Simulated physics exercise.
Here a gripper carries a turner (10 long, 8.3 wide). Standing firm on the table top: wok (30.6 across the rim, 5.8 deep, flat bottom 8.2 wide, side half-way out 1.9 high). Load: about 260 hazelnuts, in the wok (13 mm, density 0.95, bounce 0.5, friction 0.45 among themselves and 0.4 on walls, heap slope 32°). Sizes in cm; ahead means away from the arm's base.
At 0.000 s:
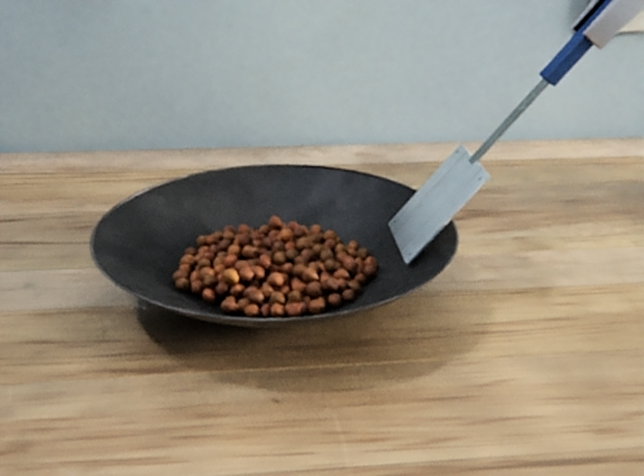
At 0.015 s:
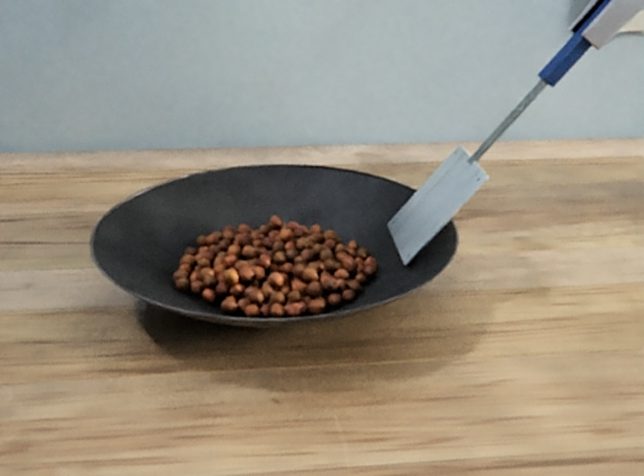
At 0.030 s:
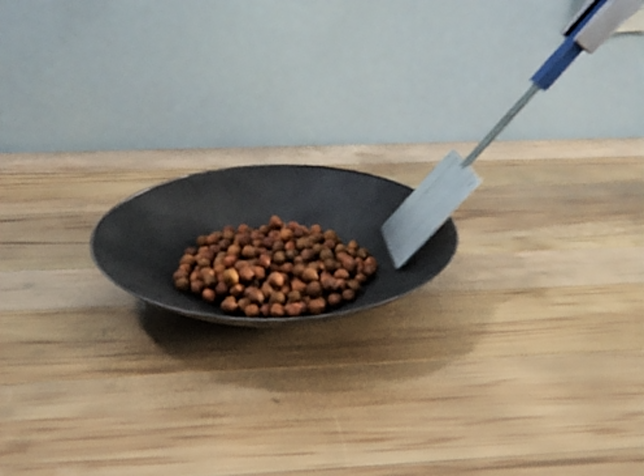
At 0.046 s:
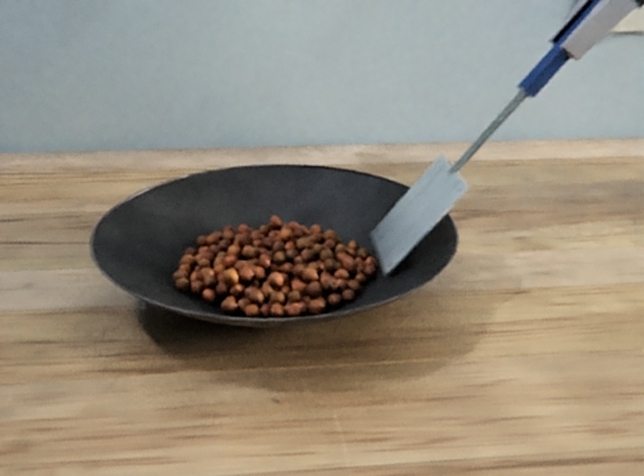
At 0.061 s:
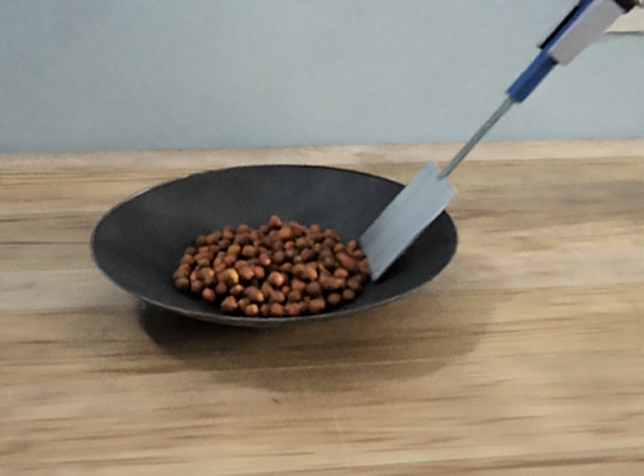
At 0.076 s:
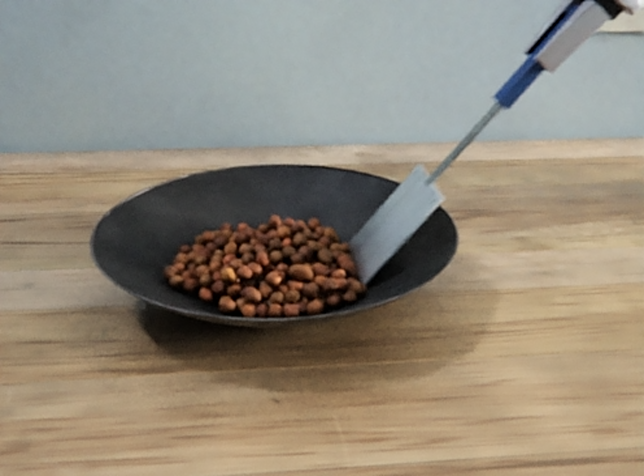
The footage shows a turner with a blue handle section moving left and slightly down inside a dark wok on a wooden table top, reaching a heap of brown hazelnuts and pushing its right side slightly leftward.
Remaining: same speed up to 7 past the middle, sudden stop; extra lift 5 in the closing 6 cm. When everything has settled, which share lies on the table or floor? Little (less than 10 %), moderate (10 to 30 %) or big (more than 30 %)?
On the table or floor the share is little, less than 10 %.
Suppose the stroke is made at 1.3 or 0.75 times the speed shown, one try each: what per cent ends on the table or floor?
Some 5 and 0 per cent.
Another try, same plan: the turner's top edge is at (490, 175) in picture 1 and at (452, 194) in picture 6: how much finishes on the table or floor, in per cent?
About 0 per cent.
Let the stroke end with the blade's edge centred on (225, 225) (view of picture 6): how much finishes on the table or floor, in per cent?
About 0 per cent.
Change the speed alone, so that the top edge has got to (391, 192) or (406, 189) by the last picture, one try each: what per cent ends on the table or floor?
About 20 and 15 per cent.
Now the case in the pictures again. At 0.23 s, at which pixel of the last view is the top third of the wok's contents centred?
Around (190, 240).
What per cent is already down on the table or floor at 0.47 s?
Roughly 0 per cent.
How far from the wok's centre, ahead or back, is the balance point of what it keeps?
Some 4.5 cm ahead.
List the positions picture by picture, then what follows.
In the first picture, turner top edge at (475, 159), sloping 51°; upper third of the load around (277, 257), from x 180 to 370, top at y 225; 264 in the wok.
In the second picture, turner top edge at (474, 160), sloping 51°; upper third of the load around (277, 257), from x 180 to 370, top at y 225.
In the third picture, turner top edge at (466, 164), sloping 51°; upper third of the load around (277, 257), from x 180 to 370, top at y 225.
In the fourth picture, turner top edge at (455, 170), sloping 51°; upper third of the load around (277, 257), from x 180 to 370, top at y 225.
In the fifth picture, turner top edge at (443, 176), sloping 51°; upper third of the load around (277, 258), from x 180 to 365, top at y 225.
In the sixth picture, turner top edge at (431, 181), sloping 51°; upper third of the load around (274, 257), from x 170 to 360, top at y 220; 264 in the wok.
By 0.15 s, sloping 51°, highest piece 4 above the table; 264 in the wok.
By 0.23 s, sloping 51°, highest piece 6 above the table; 264 in the wok.
By 0.47 s, sloping 51°, highest piece 7 above the table; 258 in the wok, 3 on the table or floor, 3 on the blade or in flight.
By 1.52 s, sloping 51°, highest piece 6 above the table; 258 in the wok, 6 on the table or floor.
Final count, 258 in the wok, 6 on the table or floor. That is 2 % on the table or floor.
